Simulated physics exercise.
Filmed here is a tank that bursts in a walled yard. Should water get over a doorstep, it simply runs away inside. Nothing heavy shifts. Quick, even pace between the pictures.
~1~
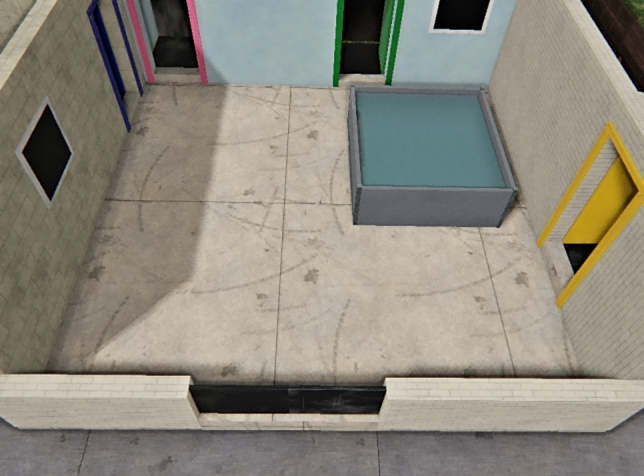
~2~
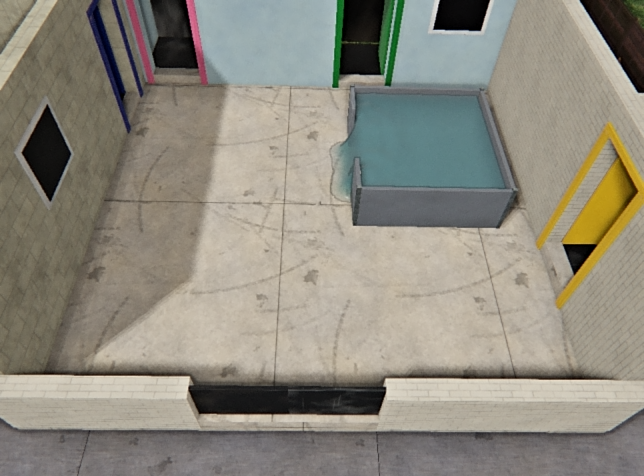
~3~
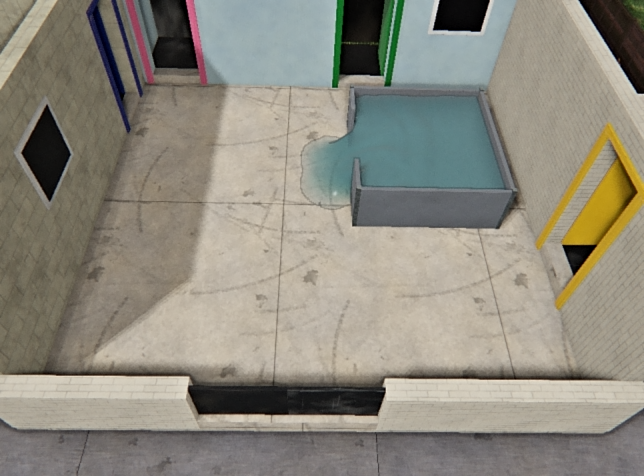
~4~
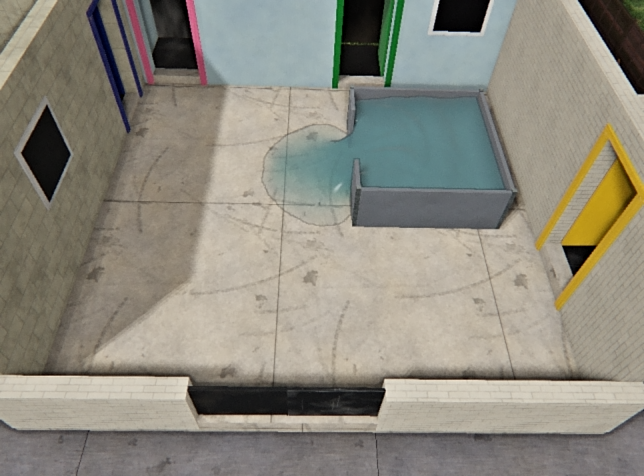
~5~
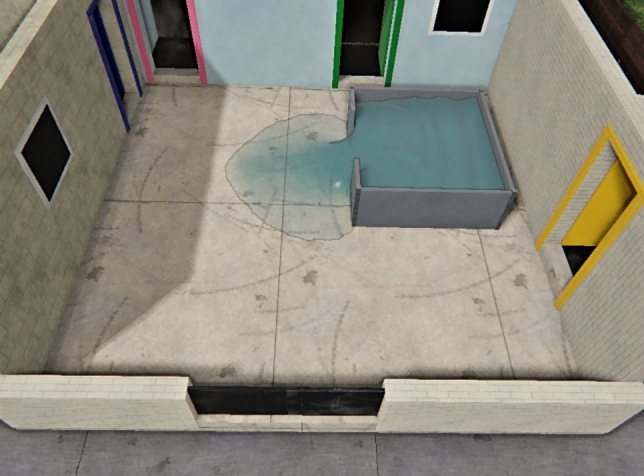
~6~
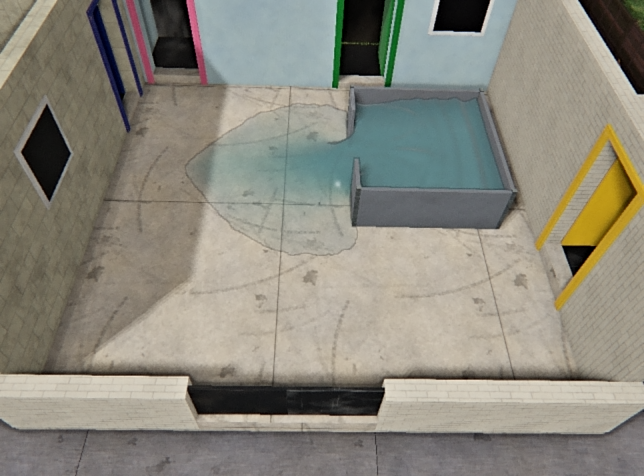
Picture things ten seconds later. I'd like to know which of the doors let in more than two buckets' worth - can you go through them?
In the end the blue door will be over the cap; the pink door will be over the cap; the yellow door will be at or under the cap; the green door will be at or under the cap.
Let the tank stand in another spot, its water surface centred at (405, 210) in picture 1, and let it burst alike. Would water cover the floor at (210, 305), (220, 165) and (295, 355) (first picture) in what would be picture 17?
Hit, hit, spared.
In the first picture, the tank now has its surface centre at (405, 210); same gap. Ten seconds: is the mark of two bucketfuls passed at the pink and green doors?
Both doors in order - pink door tops it, green door misses it.
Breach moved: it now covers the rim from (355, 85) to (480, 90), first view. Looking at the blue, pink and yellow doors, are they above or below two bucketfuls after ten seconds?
Briefly, the blue one crosses the line, the pink one remains below the line, and the yellow one remains below the line.
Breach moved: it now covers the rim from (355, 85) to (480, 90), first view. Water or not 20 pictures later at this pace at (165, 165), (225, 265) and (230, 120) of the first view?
Taken in turn they're swamped, unwetted and swamped.
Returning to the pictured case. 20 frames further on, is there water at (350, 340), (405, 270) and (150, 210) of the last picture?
Result, in that order: Not wetted / not wetted / wetted.
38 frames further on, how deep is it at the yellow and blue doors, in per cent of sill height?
Roughly 0 % and 130 %, respectively.
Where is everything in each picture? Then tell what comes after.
Still water in the open tank at (426, 137), in the first frame.
The front is at (343, 198), out from the gap at (354, 160), in the second frame.
The front is at (313, 198), out from the gap at (354, 161), in the third frame.
The front is at (268, 184), out from the gap at (354, 162), in the fourth frame.
Water pours out at (354, 161) and has run to (232, 177), in the fifth frame.
The front is at (190, 166), out from the gap at (354, 161), in the sixth frame.
A moment on, water covers 40 % of the floor; the blue door wet at the sill, nothing in, the pink door not reached, the yellow door not reached, the green door not reached.
Next, water covers 50 % of the floor; the blue door over two buckets in, the pink door wet at the sill, nothing in, the yellow door not reached, the green door wet at the sill, nothing in.
Then, water covers 55 % of the floor; the blue door far over two buckets in, the pink door over two buckets in, the yellow door not reached, the green door wet at the sill, nothing in.
Later, water covers 85 % of the floor; the blue door far over two buckets in, the pink door over two buckets in, the yellow door not reached, the green door wet at the sill, nothing in.
In the end, water covers 100 % of the floor; the blue door far over two buckets in, the pink door over two buckets in, the yellow door wet at the sill, nothing in, the green door wet at the sill, nothing in.
